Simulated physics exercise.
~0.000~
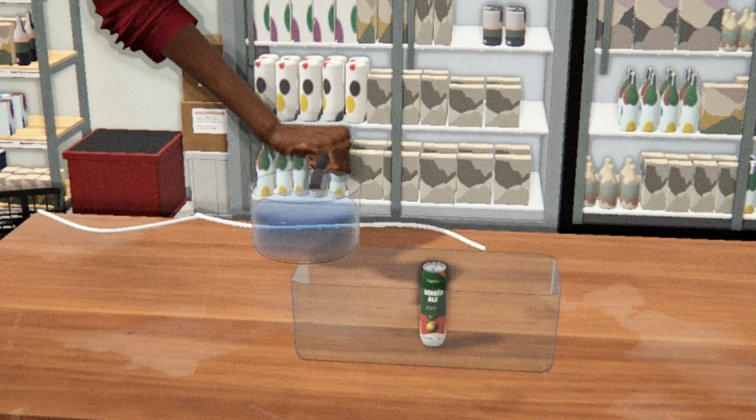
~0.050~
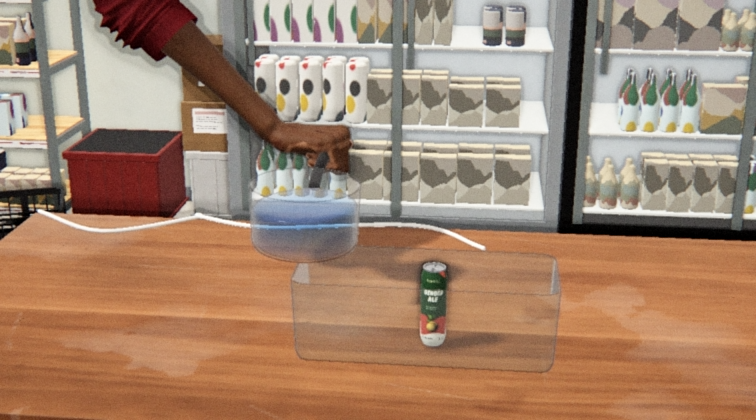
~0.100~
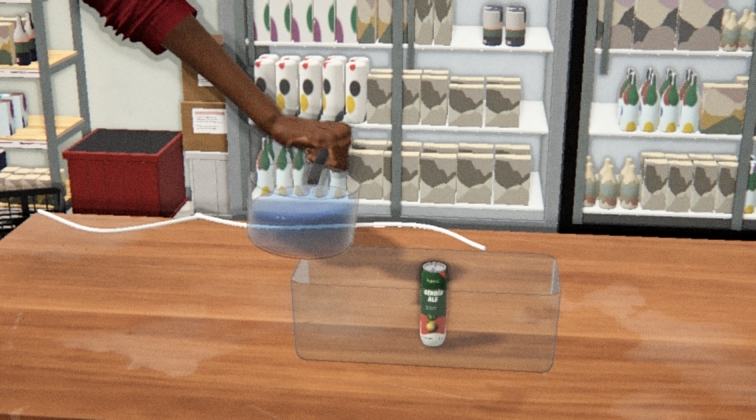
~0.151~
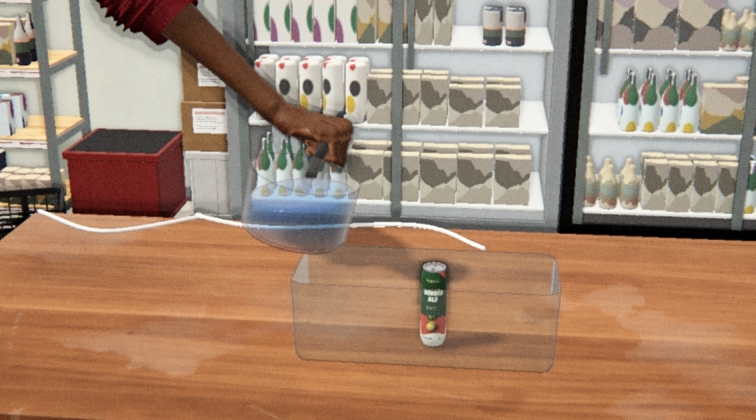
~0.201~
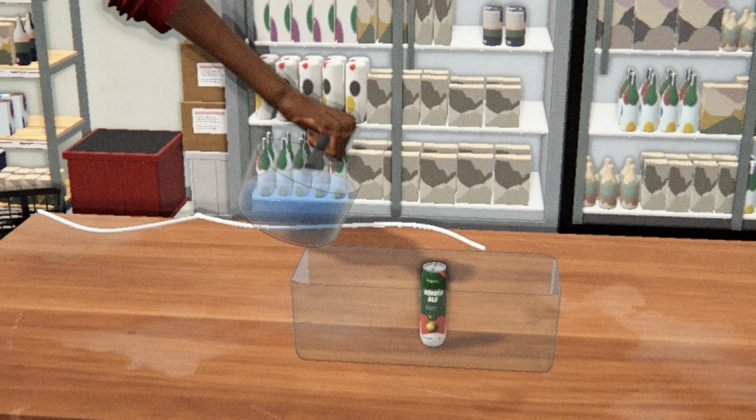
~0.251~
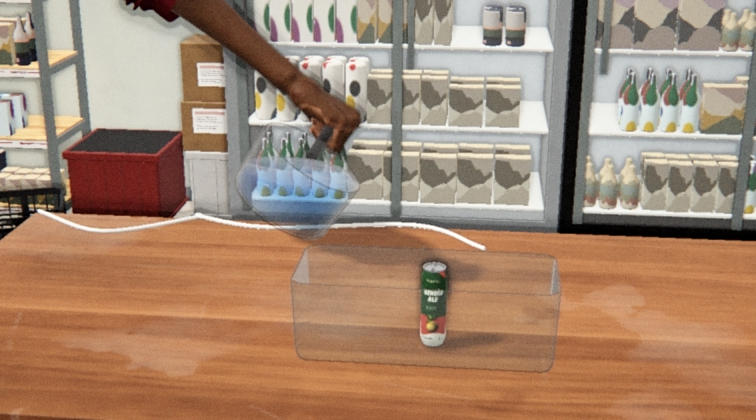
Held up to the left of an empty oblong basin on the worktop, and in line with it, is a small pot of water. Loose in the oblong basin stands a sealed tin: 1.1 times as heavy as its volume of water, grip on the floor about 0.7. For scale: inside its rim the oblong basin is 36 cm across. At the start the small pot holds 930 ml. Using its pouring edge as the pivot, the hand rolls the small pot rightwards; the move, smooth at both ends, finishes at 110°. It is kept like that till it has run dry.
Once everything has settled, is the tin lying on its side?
It rides it out.
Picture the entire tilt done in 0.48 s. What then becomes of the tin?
Outcome - the tin stays erect.
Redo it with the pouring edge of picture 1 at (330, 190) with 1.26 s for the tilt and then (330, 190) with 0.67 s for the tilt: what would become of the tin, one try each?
First it tips over; then it tips over.
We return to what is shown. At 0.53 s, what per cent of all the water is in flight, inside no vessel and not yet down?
46 per cent.
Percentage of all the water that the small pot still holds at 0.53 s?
50 %.
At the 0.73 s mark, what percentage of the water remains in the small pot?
4 %.
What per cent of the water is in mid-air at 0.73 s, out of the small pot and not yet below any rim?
About 16 per cent.
Then, 0.53 s in, the tilt is 98° and 50 per cent is still to pour; the tin stands where it began.
Then, 0.73 s in, the tilt is 110° and 4 per cent is still to pour; the tin stands where it began.
Then, 0.94 s in, the tilt is 110° and 0 per cent is still to pour; the tin stands where it began.
Then, 1.17 s in, the tilt is 110° and 0 per cent is still to pour; the tin stands where it began.
Finally, the tin stands where it began.
